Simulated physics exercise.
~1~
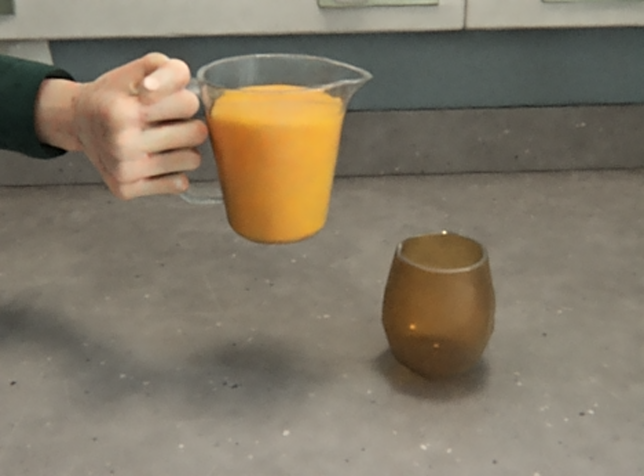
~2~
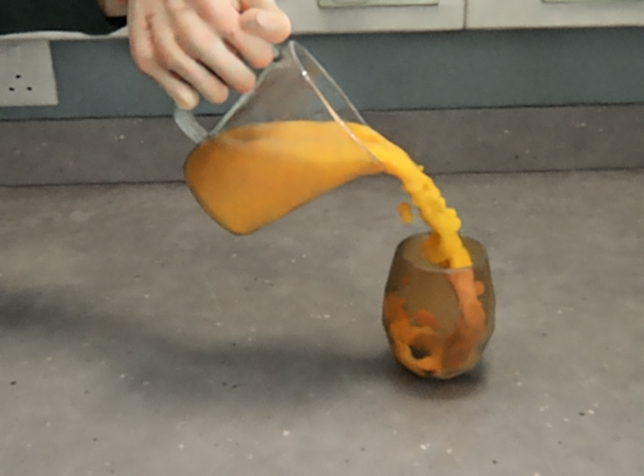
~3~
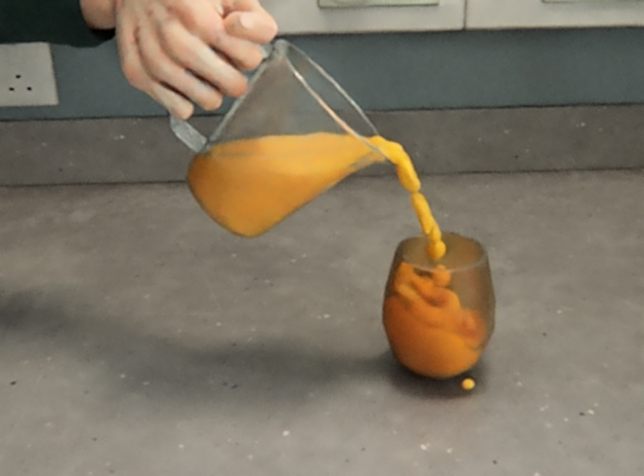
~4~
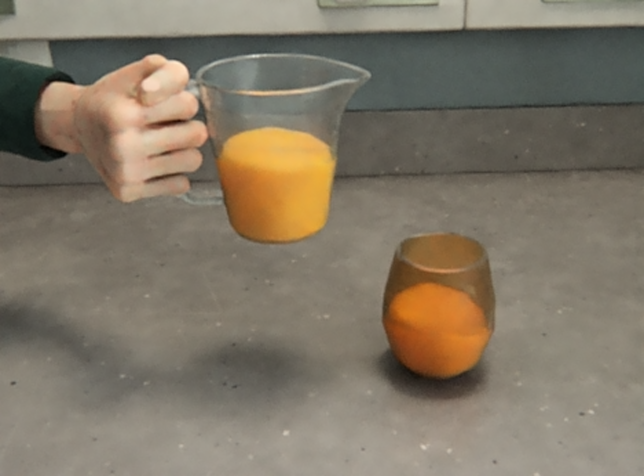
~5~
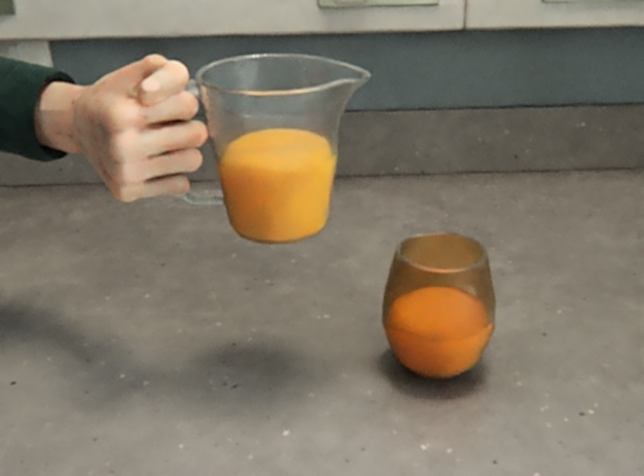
A clear measuring jug of bright orange juice is held up by a hand in a dark green sleeve, at the left above a speckled grey worktop, seen from the front and slightly above. To its right stands an empty, round-bellied glass of brownish tint. The hand tips the jug to the right, and juice streams from the spout into the glass, swirling as it collects. A small drop appears beside the base of the glass. The hand then turns the jug upright again, and it ends still partly full, with the glass a little over half full and its juice settled.
